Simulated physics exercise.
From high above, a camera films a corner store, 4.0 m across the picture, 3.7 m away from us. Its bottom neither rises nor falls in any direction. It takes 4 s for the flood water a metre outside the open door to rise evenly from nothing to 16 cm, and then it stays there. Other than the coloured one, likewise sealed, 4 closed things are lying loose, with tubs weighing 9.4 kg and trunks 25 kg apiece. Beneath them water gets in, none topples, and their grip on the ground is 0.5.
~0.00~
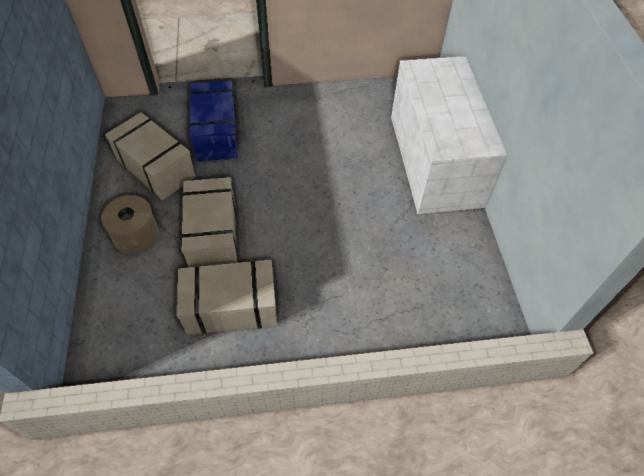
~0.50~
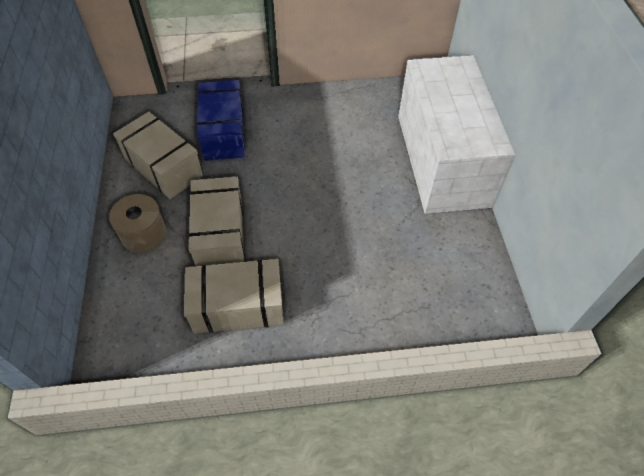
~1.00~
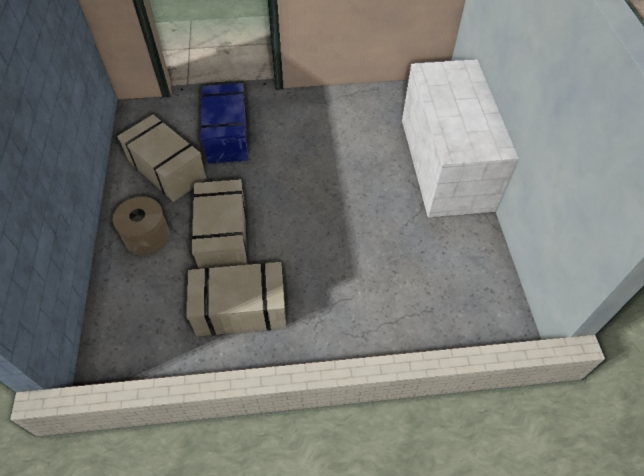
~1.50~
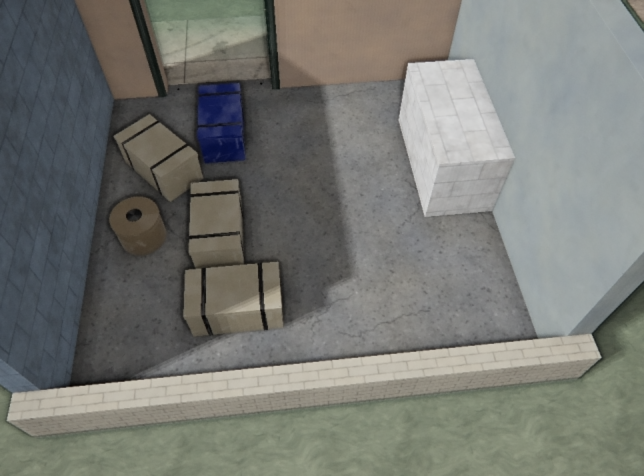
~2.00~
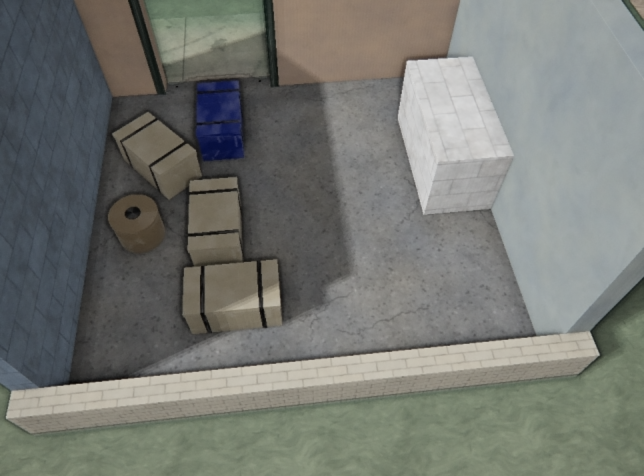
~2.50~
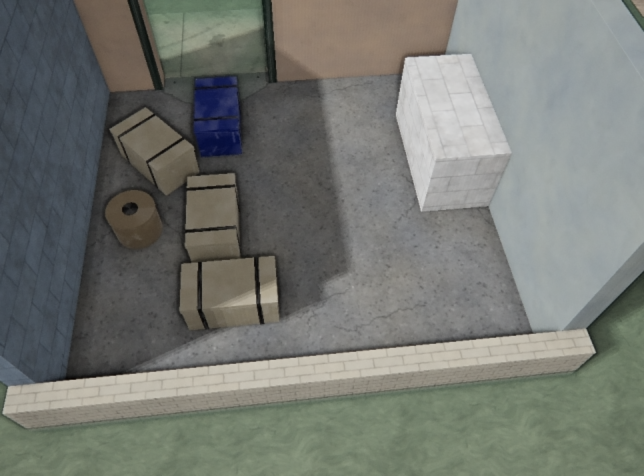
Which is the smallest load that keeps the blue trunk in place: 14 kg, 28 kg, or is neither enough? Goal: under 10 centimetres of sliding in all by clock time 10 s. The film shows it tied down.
It looks like no mass offered suffices.
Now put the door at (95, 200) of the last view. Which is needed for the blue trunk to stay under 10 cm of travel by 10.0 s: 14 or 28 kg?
With that change, you need the heavier one.
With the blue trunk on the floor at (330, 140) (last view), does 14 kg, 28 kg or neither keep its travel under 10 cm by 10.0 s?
The answer: You need the heavier weight.
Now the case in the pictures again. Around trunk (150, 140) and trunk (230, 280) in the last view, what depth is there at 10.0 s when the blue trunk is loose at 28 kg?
First roughly 10 cm, second roughly 7 cm.
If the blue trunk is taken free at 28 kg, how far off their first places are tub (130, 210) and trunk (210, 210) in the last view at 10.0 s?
Net displacement, in order: 140 cm; 40 cm.
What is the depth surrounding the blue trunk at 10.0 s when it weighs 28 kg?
5 cm, roughly.
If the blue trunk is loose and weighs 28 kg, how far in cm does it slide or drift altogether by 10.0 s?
I'd say close to 100 cm in total.
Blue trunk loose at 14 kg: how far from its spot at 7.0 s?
Shift: About 200 cm.
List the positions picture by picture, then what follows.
In the first picture, the blue trunk at (212, 107) rests on the ground; water covers 0.0 m2; 0 of 5 have shifted.
In the second picture, the blue trunk at (219, 106), on the bottom; water covers 0.0 m2; 0 of 5 have shifted.
In the third picture, the blue trunk at (223, 109), on the bottom; 0.0 m2 under water; 0 of 5 have shifted.
In the fourth picture, the blue trunk at (219, 109), on the bottom; 0.0 m2 under water; 0 of 5 have shifted.
In the fifth picture, the blue trunk at (218, 107), on the bottom; water covers 0.0 m2; 0 of 5 have shifted.
In the sixth picture, the blue trunk at (216, 103), on the bottom; water covers 0.2 m2; 0 of 5 have shifted.
After 3.5 s the blue trunk would be 9 cm from its start with 14 kg and 0 cm from its start with 28 kg; 3 cm of water round it then.
After 4.5 s the blue trunk would be 55 cm from its start with 14 kg and 4 cm from its start with 28 kg; 6 cm of water round it then.
After 7.0 s the blue trunk would be 214 cm from its start with 14 kg and 65 cm from its start with 28 kg; 6 cm of water round it then.
After 10.0 s the blue trunk would be 338 cm from its start with 14 kg and 93 cm from its start with 28 kg; 5 cm of water round it then.
